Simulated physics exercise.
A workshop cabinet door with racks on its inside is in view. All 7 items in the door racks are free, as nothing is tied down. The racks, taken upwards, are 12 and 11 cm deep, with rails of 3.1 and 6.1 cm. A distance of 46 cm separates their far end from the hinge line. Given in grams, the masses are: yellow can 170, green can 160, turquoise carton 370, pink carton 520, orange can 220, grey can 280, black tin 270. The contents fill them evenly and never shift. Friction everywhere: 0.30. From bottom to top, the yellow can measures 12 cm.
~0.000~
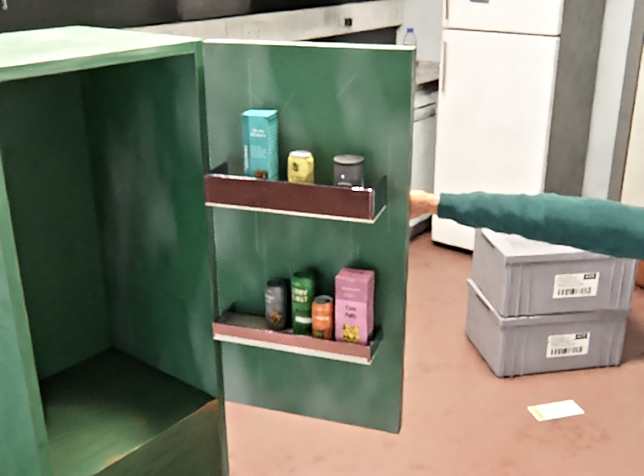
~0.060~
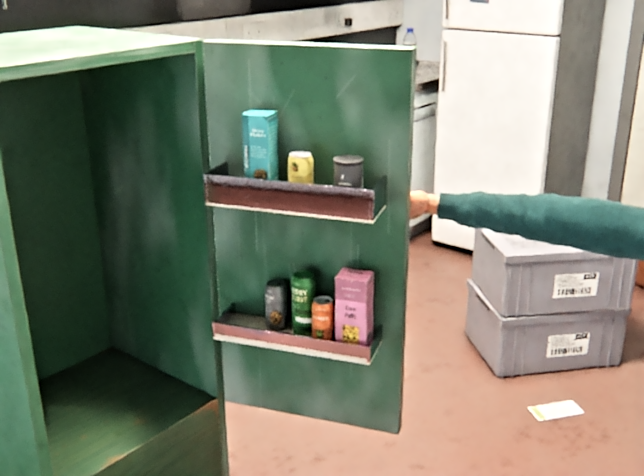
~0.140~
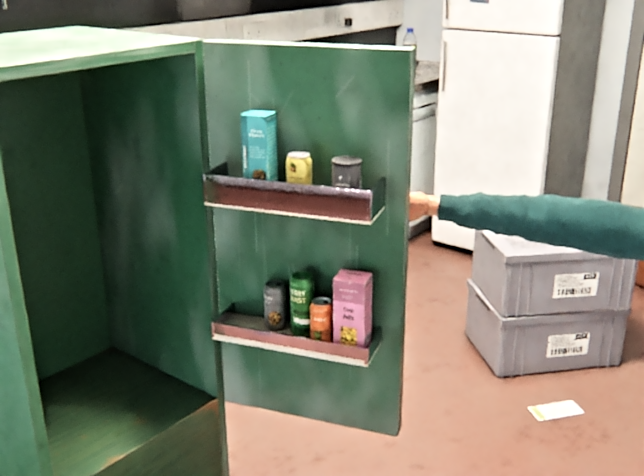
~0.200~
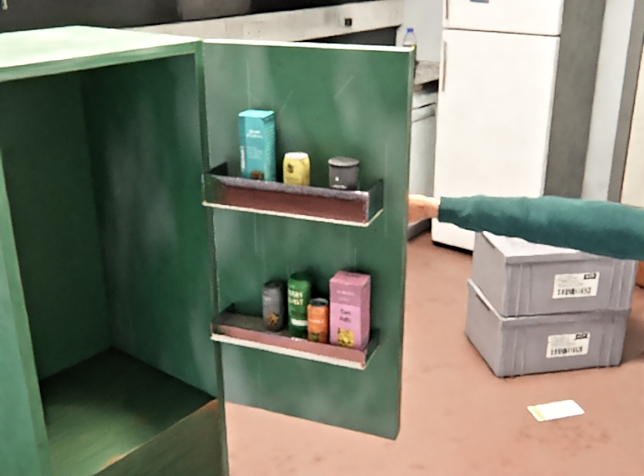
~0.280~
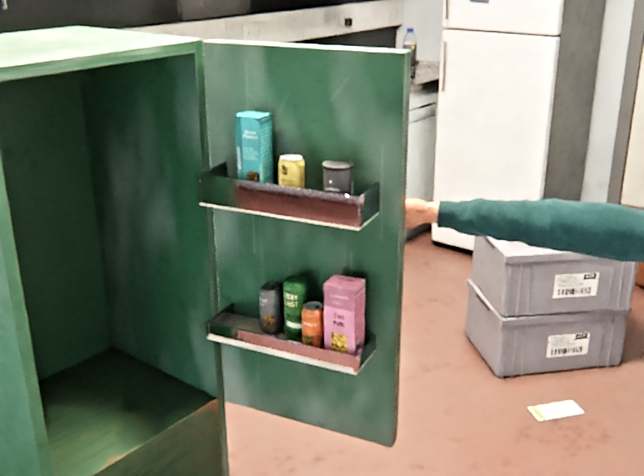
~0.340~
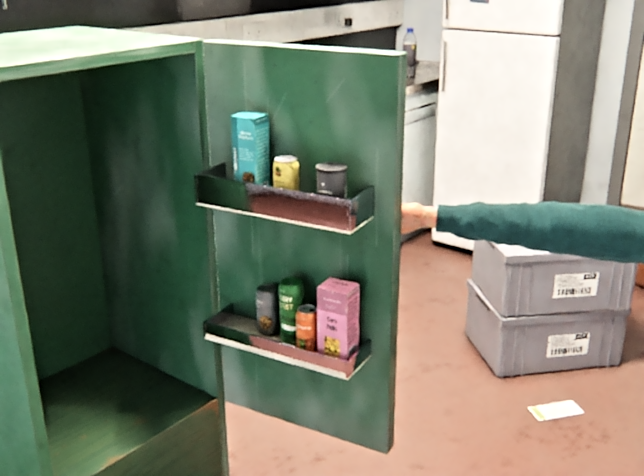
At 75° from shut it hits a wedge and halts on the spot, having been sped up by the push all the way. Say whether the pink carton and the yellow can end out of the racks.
In order: The pink carton goes overboard; the yellow can is still aboard.
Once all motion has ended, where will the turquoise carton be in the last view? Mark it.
It ends up at about (217, 163).
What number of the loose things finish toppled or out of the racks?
It comes to 1.
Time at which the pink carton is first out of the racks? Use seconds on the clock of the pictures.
At about 0.8 s.
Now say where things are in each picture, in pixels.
Door 110° open; pink carton (355, 310); yellow can (301, 178), in the first frame.
Door 110° open; orange can (323, 321); grey can (276, 305), in the second frame.
Door 109° open; black tin (347, 184); green can (303, 306), in the third frame.
Door 107° open; turquoise carton (258, 155); orange can (319, 324), in the fourth frame.
Door 103° open; grey can (271, 308); black tin (338, 188), in the fifth frame.
Door 99° open; pink carton (338, 322), in the sixth frame.
After 0.64 s, door 75° open; pink carton 5° off upright near (271, 346); orange can 6° off upright; green can moved 2 cm.
After 1.04 s, door 75° open; pink carton now out of the racks; green can moved 3 cm; grey can moved 2 cm.
After 1.34 s, door 75° open; green can moved 3 cm; grey can moved 2 cm.
In the end (1.8 s), out of the racks, pink carton; the other 6 under 5 cm from the start. In the last view, yellow can near (237, 193).
